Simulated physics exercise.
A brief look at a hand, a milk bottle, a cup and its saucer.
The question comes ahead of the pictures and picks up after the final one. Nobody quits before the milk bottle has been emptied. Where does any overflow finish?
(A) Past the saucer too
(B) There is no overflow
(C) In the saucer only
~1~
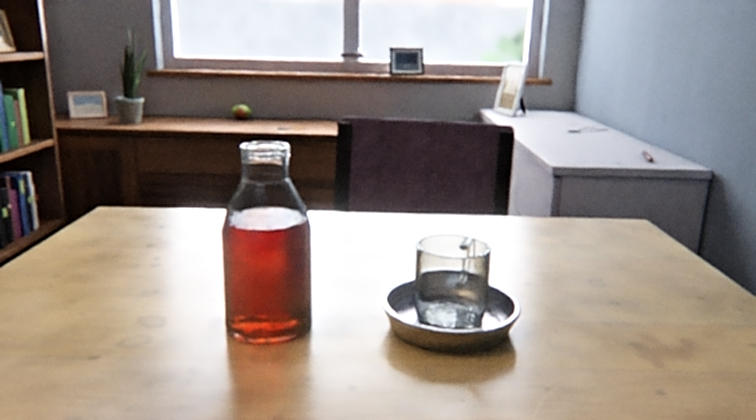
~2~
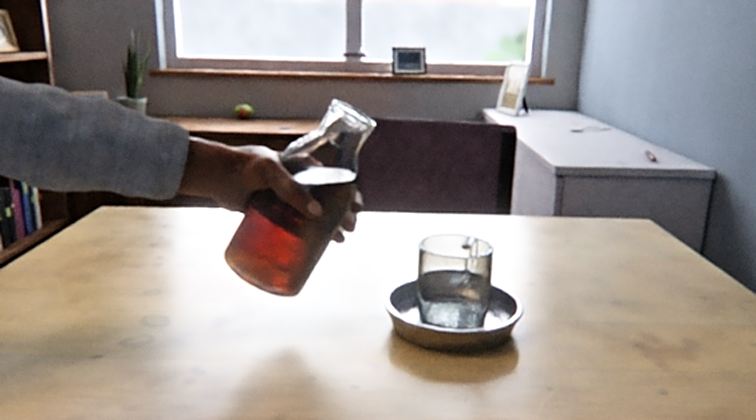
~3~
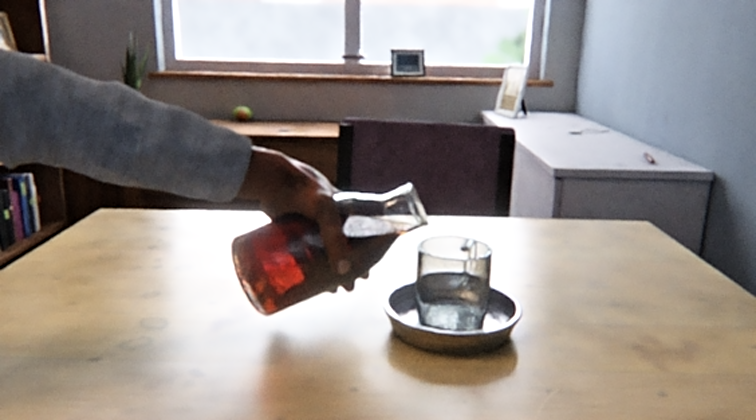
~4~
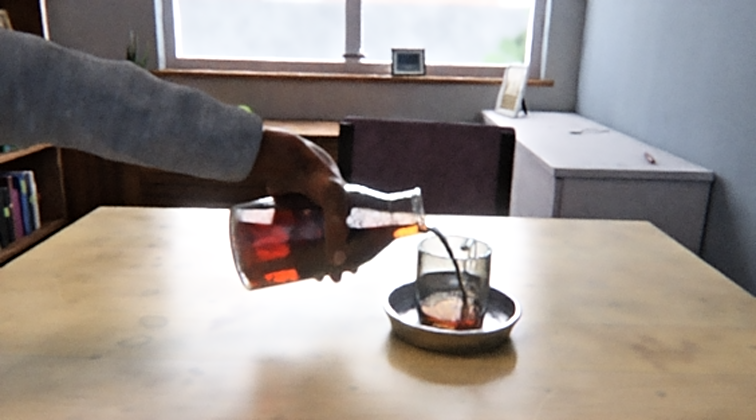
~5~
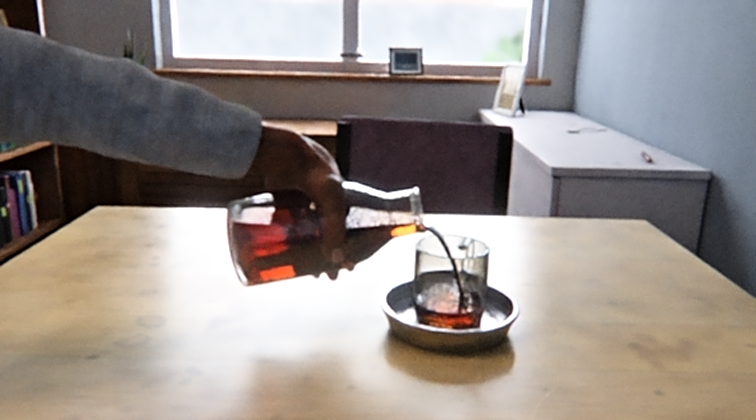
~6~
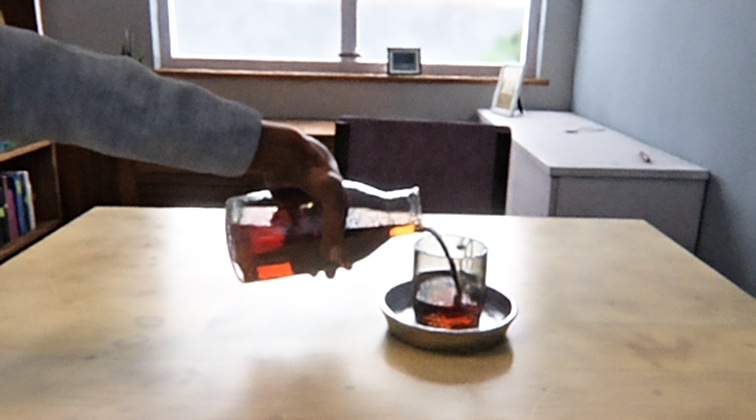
Past the saucer too.
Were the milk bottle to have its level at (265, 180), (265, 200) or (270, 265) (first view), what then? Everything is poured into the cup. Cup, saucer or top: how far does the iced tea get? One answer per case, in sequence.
In that order: On to the top, on to the top, into the saucer.
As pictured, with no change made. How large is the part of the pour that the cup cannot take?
Roughly 55 percent, I'd say.
Next, the cup is full to the brim; the saucer is wet, with room to spare.
After that, the cup is full to the brim; the saucer is full and running over.
Finally, the cup is full to the brim; the saucer is full and running over.
